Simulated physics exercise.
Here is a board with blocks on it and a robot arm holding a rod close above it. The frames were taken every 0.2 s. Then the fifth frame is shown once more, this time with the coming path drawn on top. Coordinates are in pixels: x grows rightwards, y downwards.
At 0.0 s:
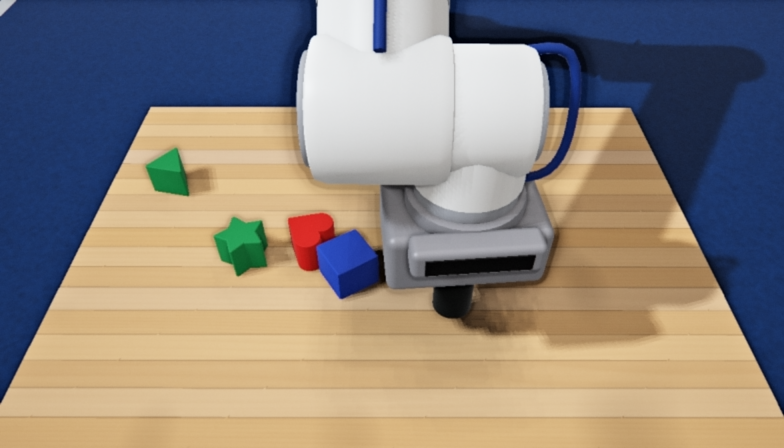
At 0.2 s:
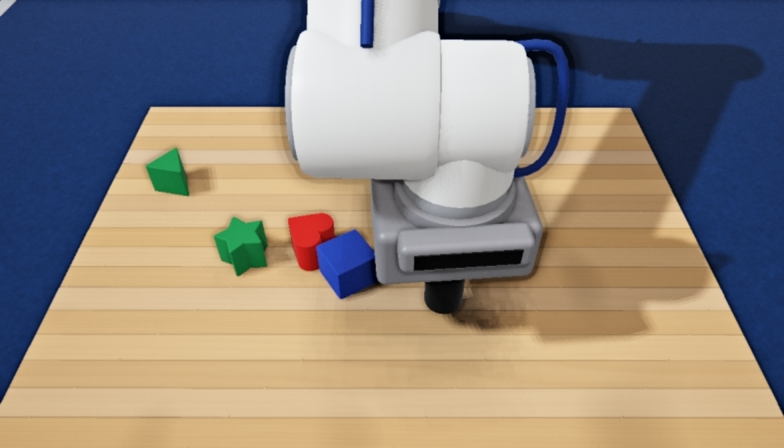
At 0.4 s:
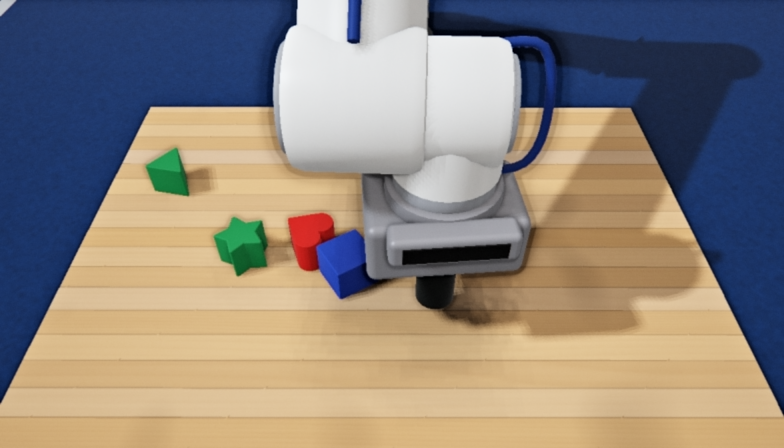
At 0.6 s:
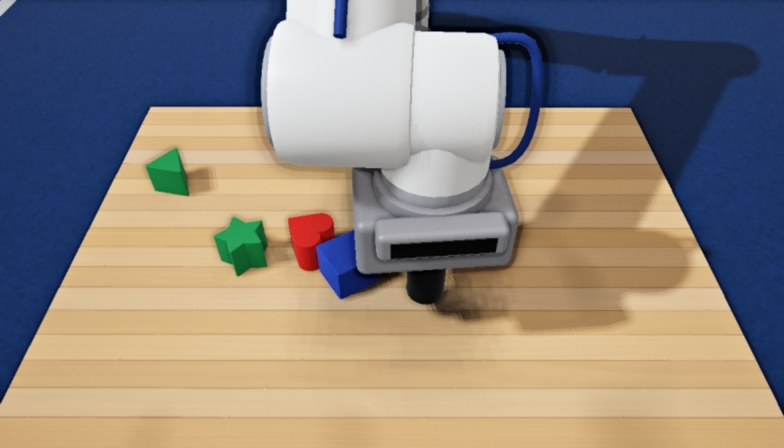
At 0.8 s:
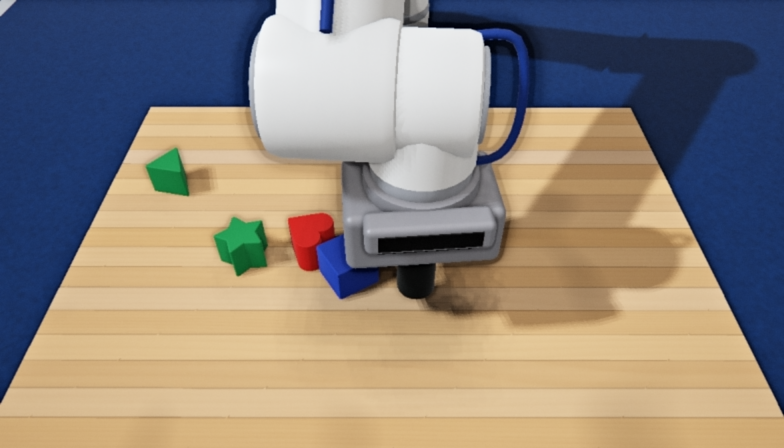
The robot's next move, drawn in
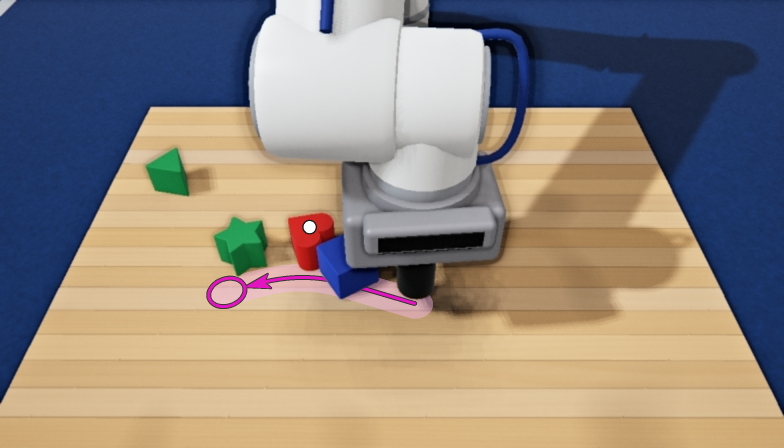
A white and grey robot arm with a blue cable holds a short black rod close above a pale wooden board on a blue surface, seen from above at a steady angle. A green triangular block lies at the upper left, with a green star, a red heart and a blue block nearer the middle. The arm slides slowly a short way left and slightly back, partly covering the blue block, while the blocks stay still.
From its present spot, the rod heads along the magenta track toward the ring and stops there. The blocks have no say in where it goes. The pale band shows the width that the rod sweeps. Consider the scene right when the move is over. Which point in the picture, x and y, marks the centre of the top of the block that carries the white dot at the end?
I'd place it at (274, 197), taking the centre of its top.
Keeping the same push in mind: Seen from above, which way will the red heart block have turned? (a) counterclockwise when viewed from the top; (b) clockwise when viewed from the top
(b)
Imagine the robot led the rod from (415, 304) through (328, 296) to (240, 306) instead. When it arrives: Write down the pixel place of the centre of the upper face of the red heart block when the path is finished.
In the picture, that point is around (294, 210).
The drawn path runs from (415, 304) through (354, 286) and (291, 278) to (227, 292); the dot is on the red heart block.
The first path, step by step. One third of the way, rod at (352, 267); red heart block at (296, 219), turned 15° clockwise; blue square piece at (325, 238), turned 15° anticlockwise.
Two thirds of the way, rod at (288, 259); red heart block at (274, 198), turned 45° clockwise; blue square piece at (282, 224), turned 20° clockwise.
At the end, rod at (221, 274); green star at (235, 233); red heart block at (274, 197), turned 50° clockwise; blue square piece at (281, 223), turned 20° clockwise; blue heart block not moved.
